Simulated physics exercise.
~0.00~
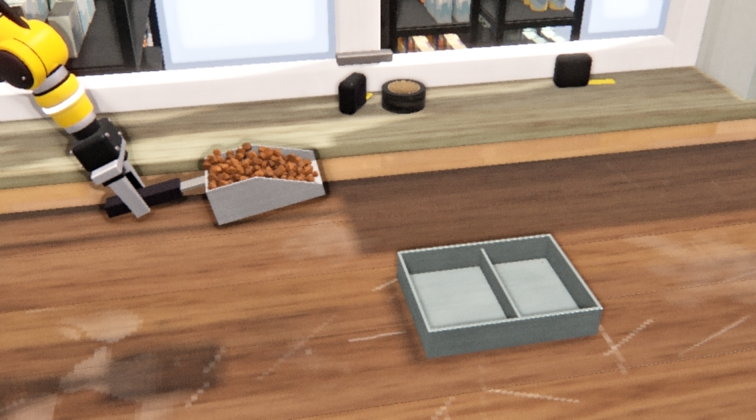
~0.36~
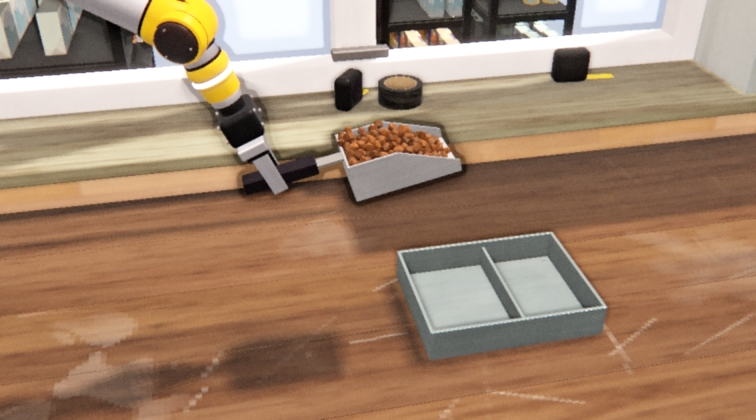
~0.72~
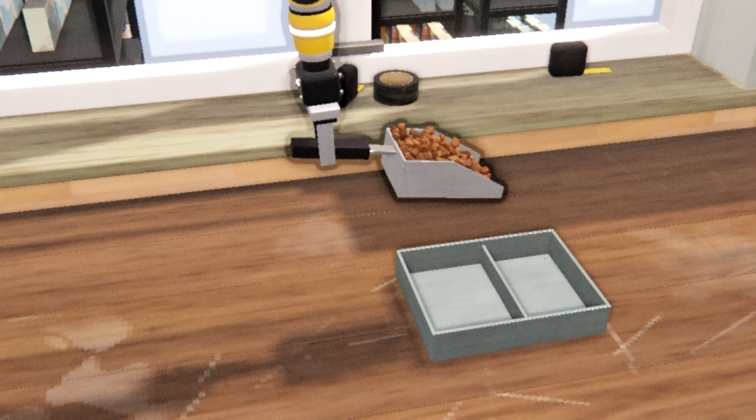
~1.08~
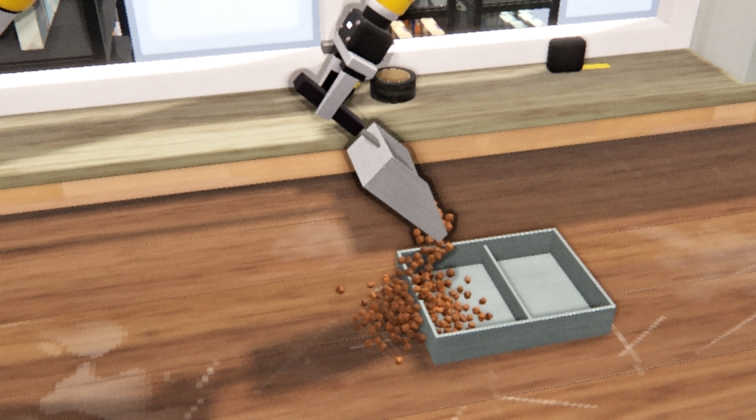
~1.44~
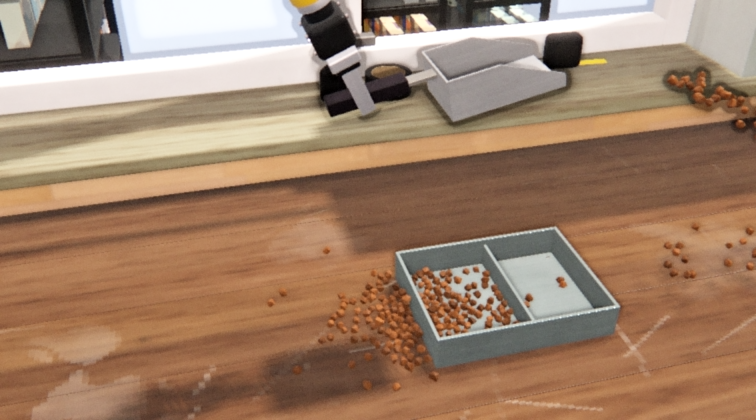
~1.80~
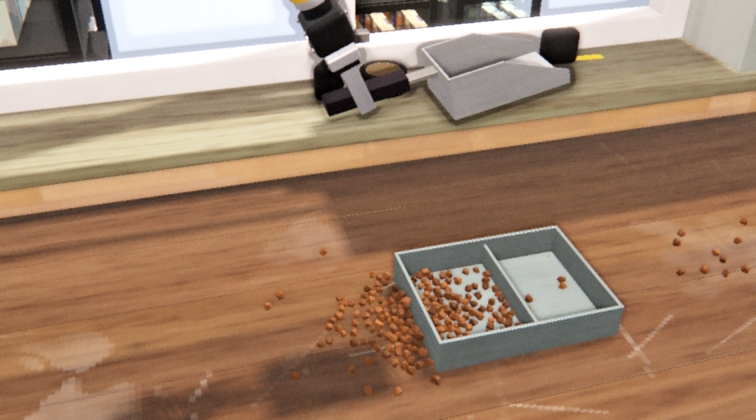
On a wooden counter by a window, a yellow and black robot arm carries a scoop of brown pellets to the right and tips it over a divided grey tray, then lifts the emptied scoop away, leaving pellets mostly in the left compartment and scattered across the counter.
